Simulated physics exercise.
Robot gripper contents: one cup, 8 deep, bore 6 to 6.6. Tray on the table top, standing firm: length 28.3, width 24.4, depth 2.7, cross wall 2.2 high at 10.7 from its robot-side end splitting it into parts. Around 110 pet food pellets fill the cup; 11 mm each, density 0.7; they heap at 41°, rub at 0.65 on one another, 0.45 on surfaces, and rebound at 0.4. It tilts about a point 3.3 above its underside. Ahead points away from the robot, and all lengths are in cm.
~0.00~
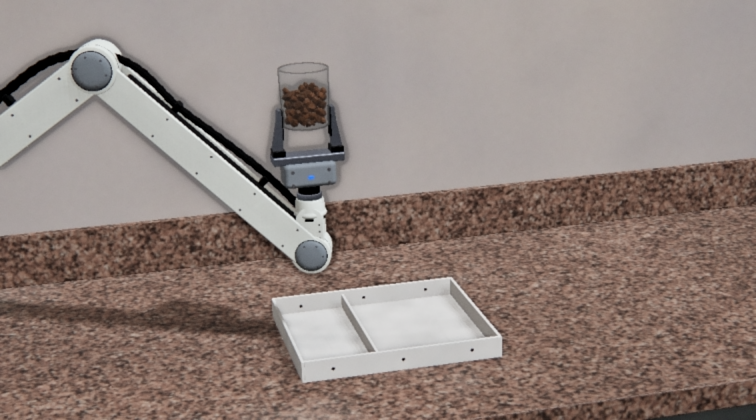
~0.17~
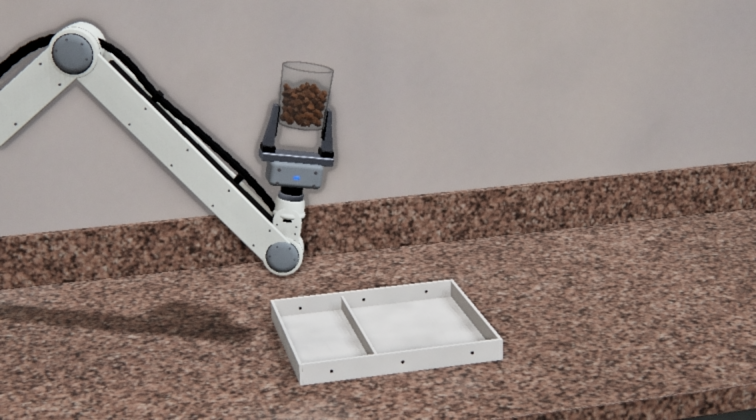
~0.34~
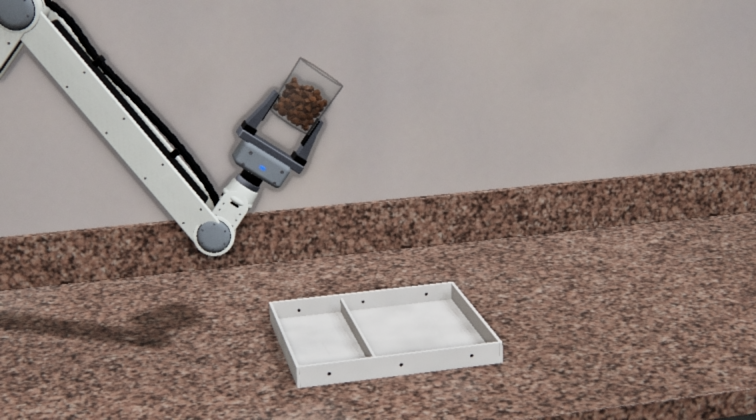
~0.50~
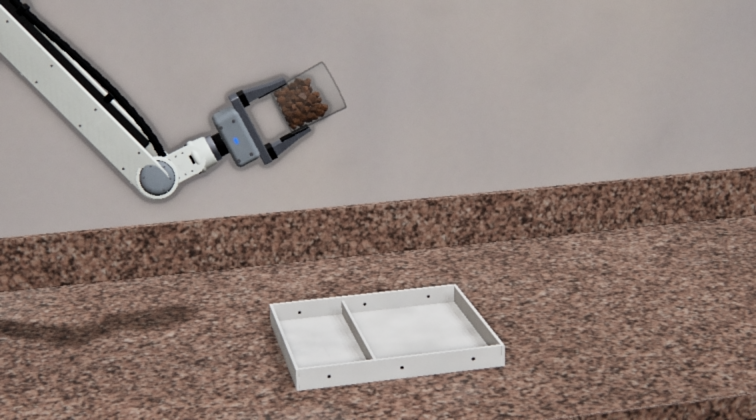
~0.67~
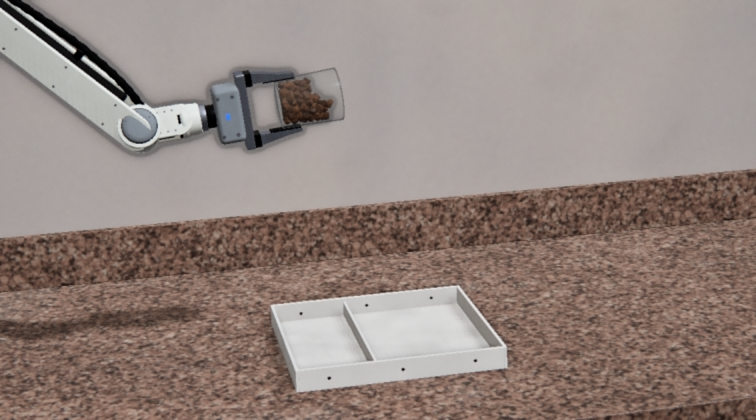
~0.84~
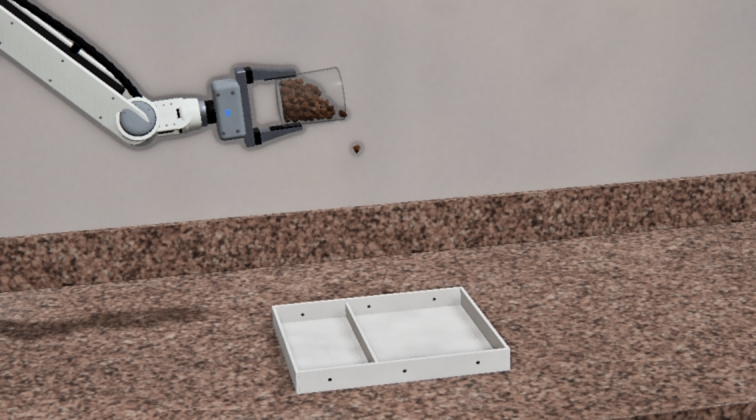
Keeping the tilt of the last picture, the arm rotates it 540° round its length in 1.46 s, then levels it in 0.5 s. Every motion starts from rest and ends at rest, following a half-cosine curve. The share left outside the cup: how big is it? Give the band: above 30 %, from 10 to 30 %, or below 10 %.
It is above 30 %.
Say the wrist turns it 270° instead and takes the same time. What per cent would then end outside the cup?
I'd put it at about 20 %.
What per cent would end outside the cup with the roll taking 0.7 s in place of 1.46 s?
In that case roughly 15 percent.
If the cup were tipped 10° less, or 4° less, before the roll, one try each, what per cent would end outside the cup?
15 % and 25 %.
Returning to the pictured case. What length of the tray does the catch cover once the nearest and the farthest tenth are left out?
About 12 cm.
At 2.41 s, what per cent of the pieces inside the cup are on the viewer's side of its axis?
25 per cent or thereabouts.
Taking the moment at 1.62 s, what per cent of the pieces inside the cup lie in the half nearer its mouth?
I'd say about 35 %, give or take.
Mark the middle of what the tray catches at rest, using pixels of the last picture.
It's centred about (408, 339).
After 1.62 s, tipped 86°, highest piece 39 above the table; 87 in the cup, 10 in the far-side part, 10 in flight or on a rim.
After 2.41 s, tipped 76°, highest piece 38 above the table; 62 in the cup, 44 in the far-side part, 1 in flight or on a rim.
After 3.00 s, upright, highest piece 39 above the table; 62 in the cup, 45 in the far-side part.
After 3.70 s, upright, highest piece 39 above the table; 62 in the cup, 45 in the far-side part.
In the end, 62 in the cup, 45 in the far-side part. That is 42 % outside the cup.
